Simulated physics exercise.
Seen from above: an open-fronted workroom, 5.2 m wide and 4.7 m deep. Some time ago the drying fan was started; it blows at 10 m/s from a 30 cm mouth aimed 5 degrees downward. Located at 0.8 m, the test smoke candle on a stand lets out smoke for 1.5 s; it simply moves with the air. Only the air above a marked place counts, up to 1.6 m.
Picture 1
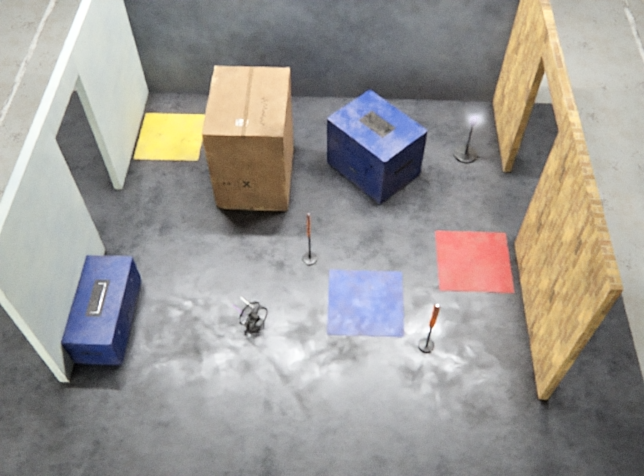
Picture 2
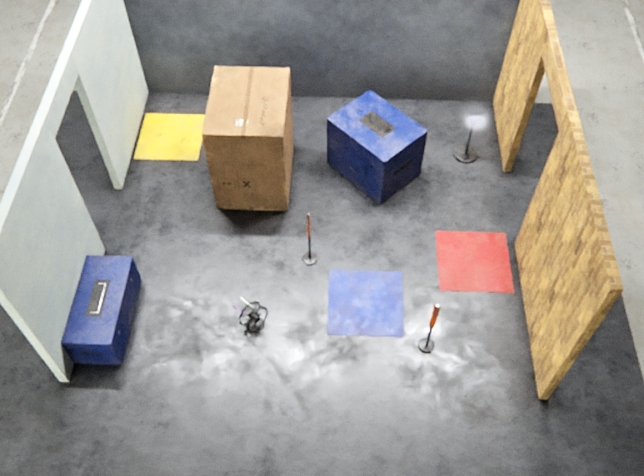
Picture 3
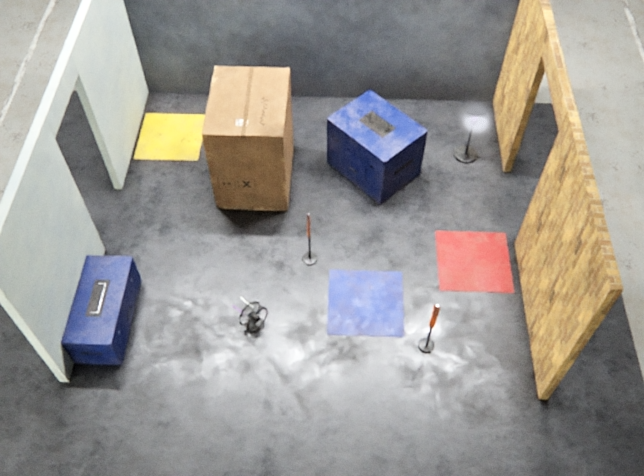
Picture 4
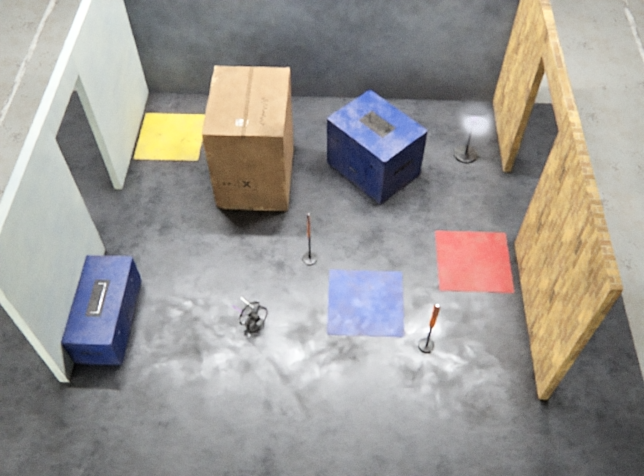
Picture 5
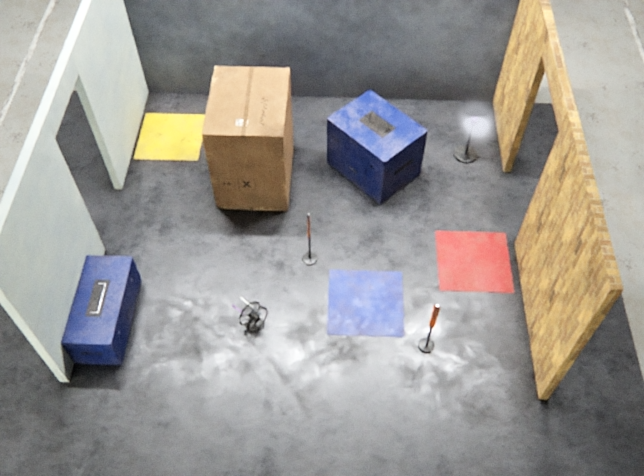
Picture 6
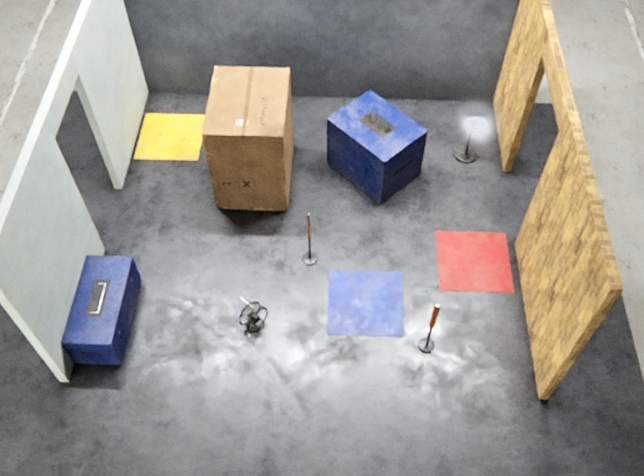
In an open-fronted workroom seen from above, a small puff of pale smoke thickened a little over a stand at the back right, while the fan, boxes and coloured floor squares stayed put.
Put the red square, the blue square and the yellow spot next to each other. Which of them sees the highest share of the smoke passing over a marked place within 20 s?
Highest for red.
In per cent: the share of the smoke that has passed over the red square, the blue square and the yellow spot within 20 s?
Roughly 90 per cent red, 3 per cent blue, 0 per cent yellow.
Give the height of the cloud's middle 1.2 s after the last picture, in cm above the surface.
Roughly 80 cm up.
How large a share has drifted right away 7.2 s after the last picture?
Roughly 0 percent at that time.
Then, 1.2 s after the last picture, 0 % is gone from the area; 0 % has passed over the red square, 0 % over the blue square and 0 % over the yellow spot, and the middle of the rest is near (479, 128).
Then, 3.2 s after the last picture, 0 % is gone from the area; 10 % has passed over the red square, 0 % over the blue square and 0 % over the yellow spot, and the middle of the rest is near (487, 158).
Then, 7.2 s after the last picture, 0 % is gone from the area; 64 % has passed over the red square, 0 % over the blue square and 0 % over the yellow spot, and the middle of the rest is near (496, 223).
Then, 19.2 s after the last picture, 53 % is gone from the area; 87 % has passed over the red square, 3 % over the blue square and 0 % over the yellow spot, and the middle of the rest is near (470, 330).
